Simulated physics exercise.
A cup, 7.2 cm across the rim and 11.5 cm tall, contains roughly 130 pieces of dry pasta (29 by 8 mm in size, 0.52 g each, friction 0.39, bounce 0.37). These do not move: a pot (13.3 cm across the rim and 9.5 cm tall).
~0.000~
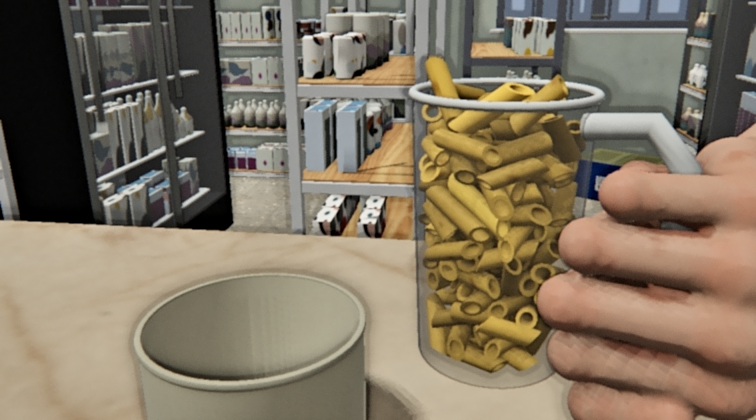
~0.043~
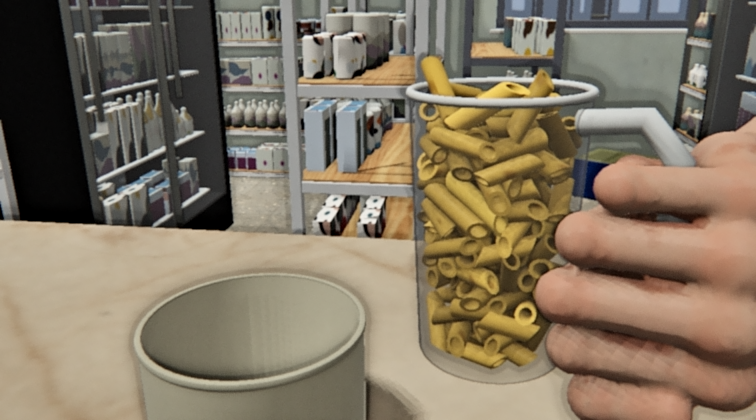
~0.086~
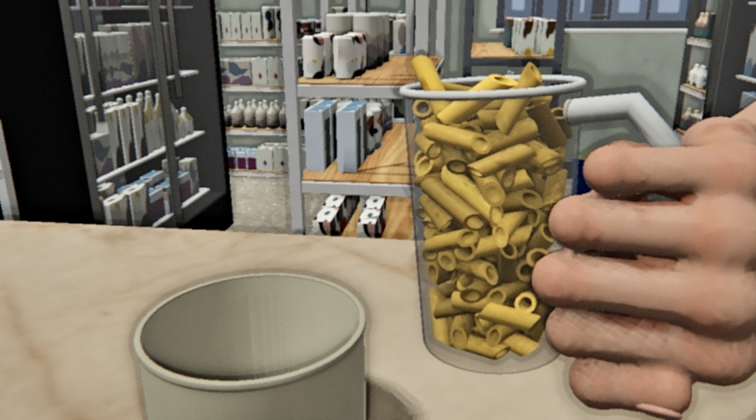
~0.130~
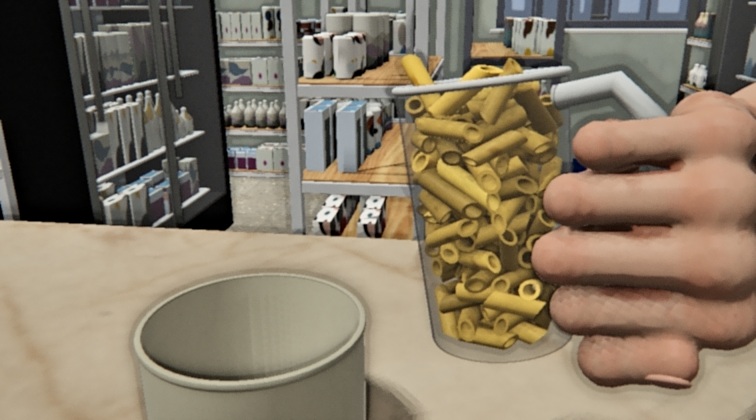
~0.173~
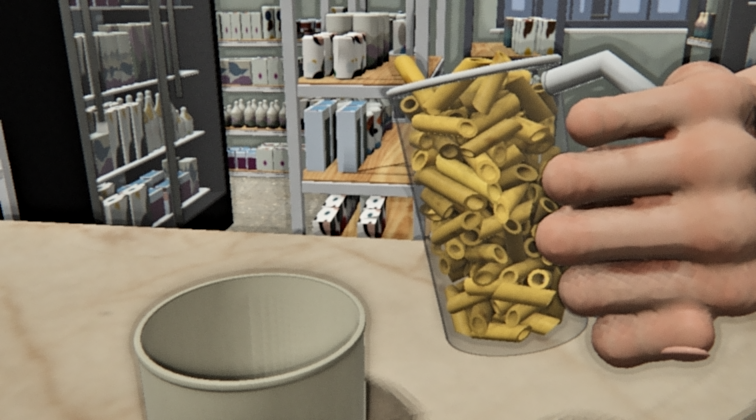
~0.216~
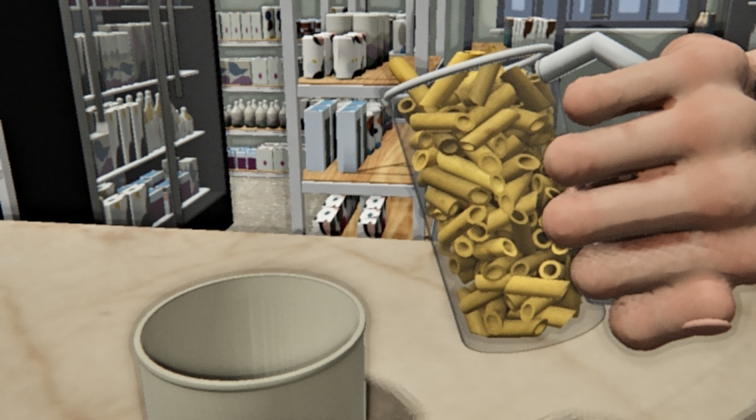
A hand lifts a clear cup full of dry pasta slightly and tilts it left.
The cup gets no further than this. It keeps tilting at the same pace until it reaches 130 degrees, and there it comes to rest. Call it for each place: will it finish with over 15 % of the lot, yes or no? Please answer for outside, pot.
Outside - yes, pot - yes.
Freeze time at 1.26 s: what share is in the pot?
Share at that time: Close to 35 %.
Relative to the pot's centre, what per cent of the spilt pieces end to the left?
Close to 0 in a hundred.
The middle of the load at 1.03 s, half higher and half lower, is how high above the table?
22 centimetres or so.
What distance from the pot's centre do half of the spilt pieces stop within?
Roughly 14 cm from the centre.
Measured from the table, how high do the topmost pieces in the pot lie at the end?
Close to 2.5 centimetres.
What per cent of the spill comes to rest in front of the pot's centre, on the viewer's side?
I'd put it at close to 40 percent of the spill.
Then, at 0.53 s, tilt 62 degrees; cup 100 %; middle of all pieces near (522, 152).
Then, at 0.79 s, tilt 96 degrees; cup 90 %, in the air 10 %; middle of all pieces near (505, 122).
Then, at 1.03 s, tilt 127 degrees; pot 10 %, outside 10 %, cup 60 %, in the air 20 %; middle of all pieces near (434, 224).
Then, at 1.26 s, tilt 130 degrees; pot 35 %, outside 40 %, in the air 20 %; middle of all pieces near (371, 397).
In the end, at 2.7 s, pot 45 %, outside 55 %, cup 0 %.
